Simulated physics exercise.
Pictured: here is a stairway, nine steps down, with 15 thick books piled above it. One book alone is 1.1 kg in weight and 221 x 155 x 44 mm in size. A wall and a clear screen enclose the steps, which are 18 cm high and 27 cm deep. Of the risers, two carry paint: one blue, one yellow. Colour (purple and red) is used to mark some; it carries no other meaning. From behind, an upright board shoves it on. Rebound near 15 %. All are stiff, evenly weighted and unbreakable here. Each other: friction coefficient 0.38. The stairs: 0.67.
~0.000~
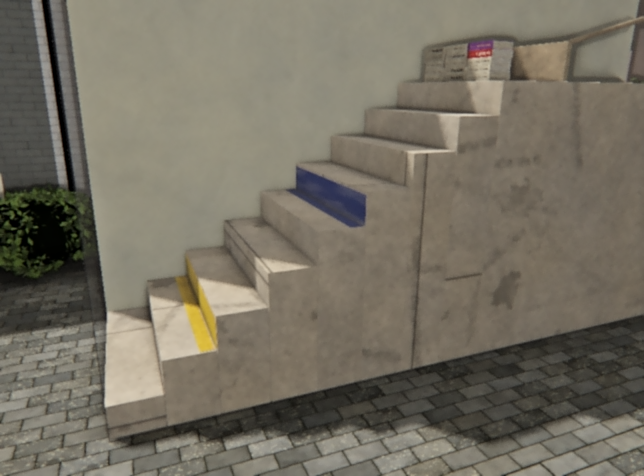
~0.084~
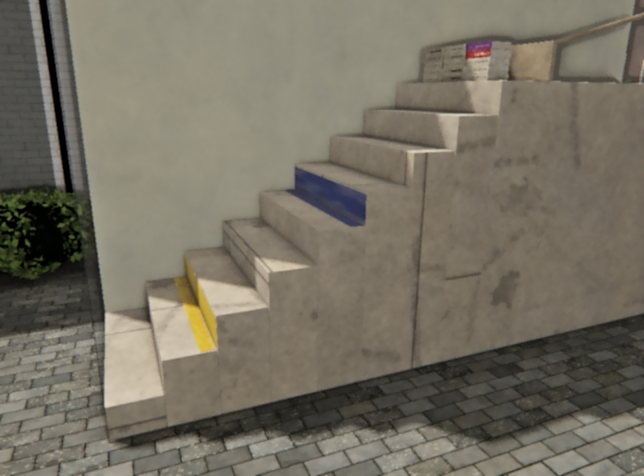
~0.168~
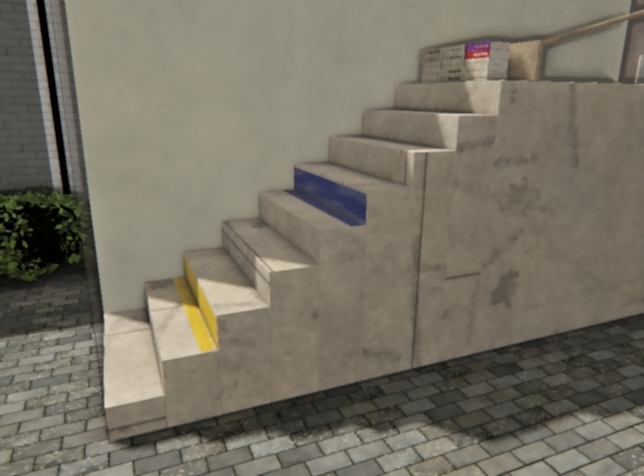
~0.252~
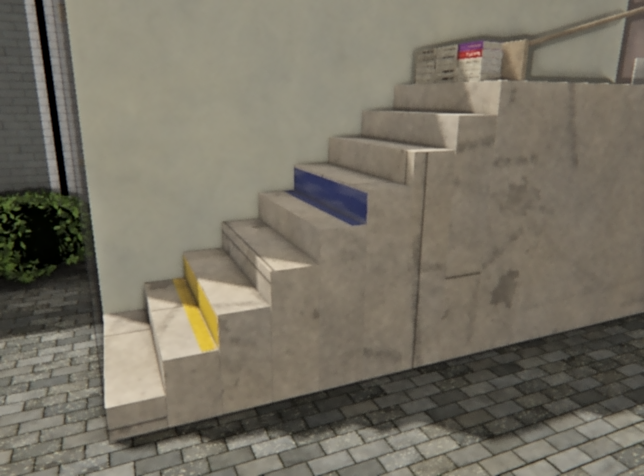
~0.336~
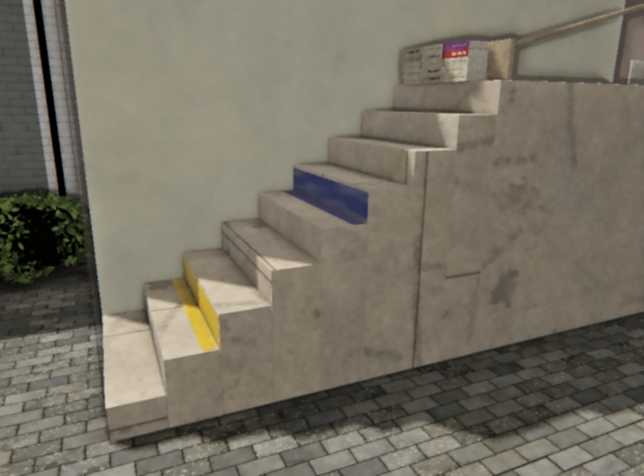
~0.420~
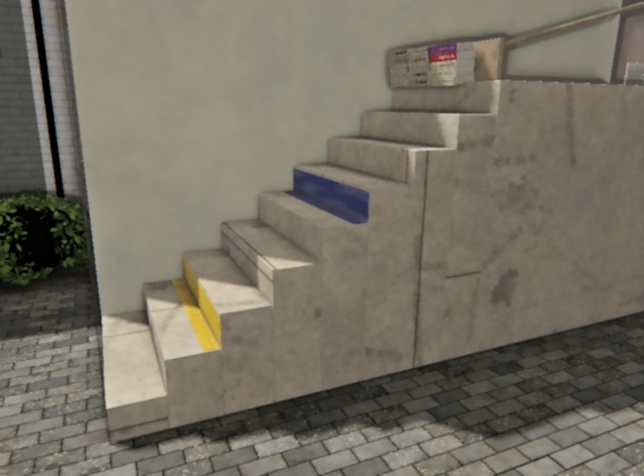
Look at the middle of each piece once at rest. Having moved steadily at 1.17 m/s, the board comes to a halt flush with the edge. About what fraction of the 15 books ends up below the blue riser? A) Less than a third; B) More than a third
Option B: More than a third.
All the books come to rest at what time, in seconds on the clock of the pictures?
2.0 s or so.
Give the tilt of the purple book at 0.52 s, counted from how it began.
Roughly 30 degrees.
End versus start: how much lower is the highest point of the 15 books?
It sits roughly 36 centimetres lower.
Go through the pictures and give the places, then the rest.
In the first frame (each place is the centre of the face we see best; the camera moves round a little), board (570, 49) 49 cm from the edge; blue riser, near end, (349, 222); yellow riser, near end, (204, 342); red book (479, 54); purple book (480, 46); all in place.
The second frame shows board (555, 49) 39 cm from the edge; red book (478, 54).
The third frame shows board (541, 49) 29 cm from the edge; red book (476, 55).
The fourth frame shows board (527, 48) 19 cm from the edge; red book (469, 54) moved 52 mm; purple book (470, 47) moved 50 mm; 15 have shifted.
The fifth frame shows board (513, 47) 9 cm from the edge; purple book (455, 46) moved 16 cm; red book (455, 54) moved 16 cm; 15 have shifted.
The sixth frame shows board (502, 47) 15 mm from the edge; blue riser, near end, (352, 220); yellow riser, near end, (207, 342); purple book (441, 49) tilted 8°; red book (442, 57) tilted 8°; steepest lean 10°, the book at (441, 82); 15 have shifted.
By 0.52 s, none of the 15 books below the blue riser, 15 disturbed; purple book tilted 31°, 11 cm lower; red book tilted 29°, 11 cm lower.
By 0.72 s, none of the 15 books below the blue riser, 15 disturbed; red book tilted 47°, 38 cm lower; purple book tilted 45°, 38 cm lower.
By 1.06 s, 7 of the 15 books below the blue riser; red book on its side; purple book on its side.
By 1.58 s, 8 of the 15 books below the blue riser; red book upside down; purple book tilted 3°, 1.41 m lower.
When it is over (2.4 s), 8 of the 15 books below the blue riser; purple book upside down; red book upside down. That is 53 per cent. In pixels of the last frame, middles, purple book near (36, 470), red book near (335, 214).
